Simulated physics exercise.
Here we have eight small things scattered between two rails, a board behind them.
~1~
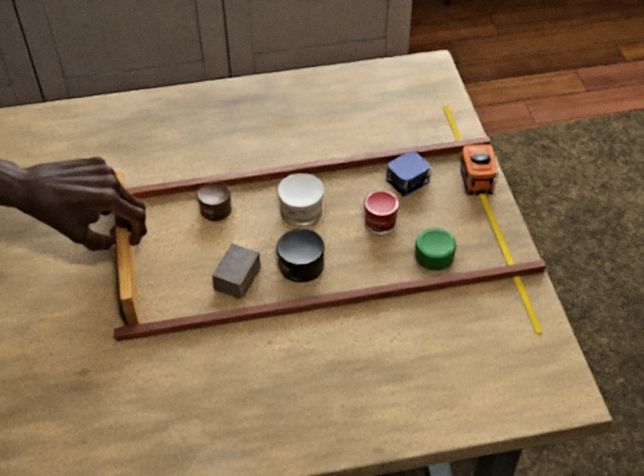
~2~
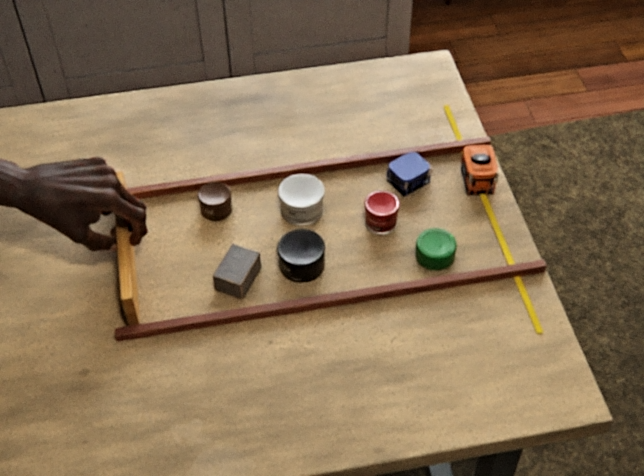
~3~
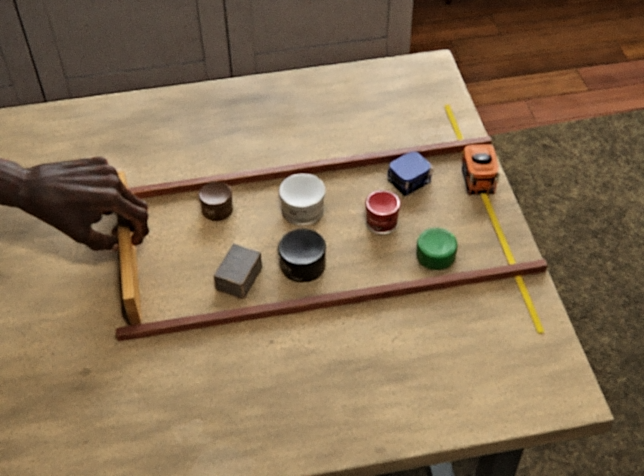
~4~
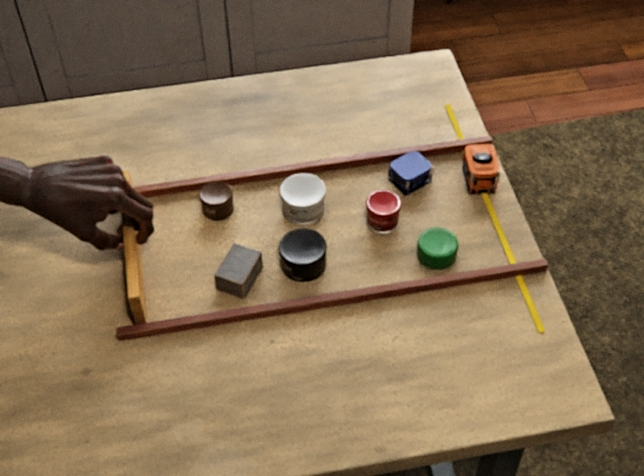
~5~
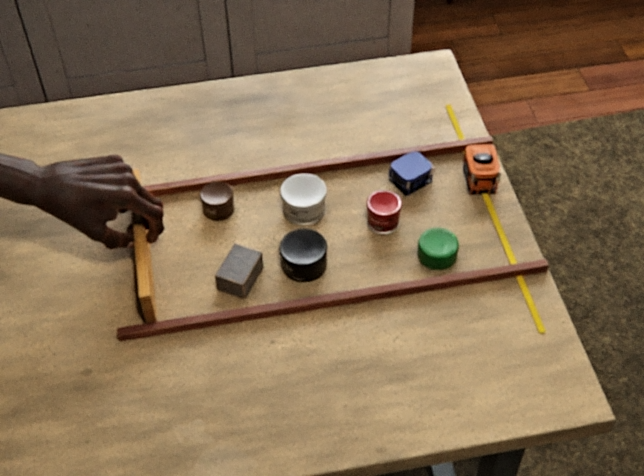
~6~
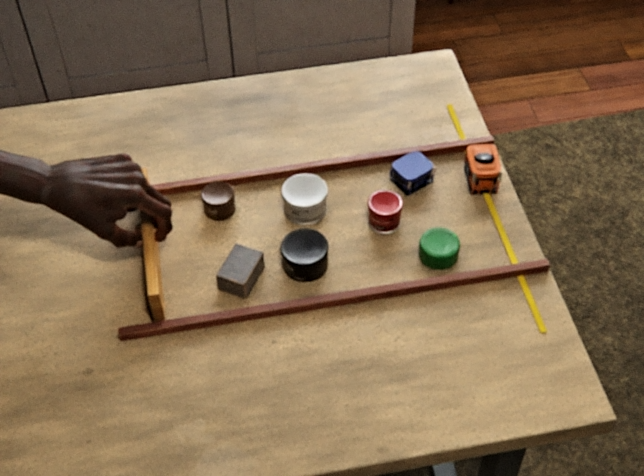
A hand sliding a wooden board slightly right between two rails, with eight small objects sitting still ahead of it.
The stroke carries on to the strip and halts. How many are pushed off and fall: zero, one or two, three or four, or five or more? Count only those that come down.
Outcome: The number that fall off is five or more.
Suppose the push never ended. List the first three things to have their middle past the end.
In order: The green lid, then the orange case, then the black tub.
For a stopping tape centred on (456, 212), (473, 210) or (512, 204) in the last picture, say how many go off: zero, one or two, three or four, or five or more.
The falls would be 1 or 2; either three or four; five or over.
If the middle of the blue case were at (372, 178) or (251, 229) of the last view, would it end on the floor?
In turn it comes down; holds on.
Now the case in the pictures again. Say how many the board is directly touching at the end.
In contact: 3.
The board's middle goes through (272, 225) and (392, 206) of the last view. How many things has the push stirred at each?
First 4, then 7.
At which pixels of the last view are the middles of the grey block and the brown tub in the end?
Near (517, 222) and (488, 151).
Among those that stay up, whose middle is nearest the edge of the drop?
The white pot.
A little later, none off yet; orange case at rest near (483, 169); green lid at rest near (439, 249); blue case at rest near (412, 174).
Next, none off yet; orange case at rest near (483, 169); green lid shifted a little near (455, 249); blue case at rest near (412, 174).
Later still, none off yet; orange case moving near (491, 169); green lid shifted well along near (540, 243); blue case shifted about its own width near (462, 160).
When it is over, the number that fall off is five or more; down, black tub, red tin, blue case, green lid and orange case.
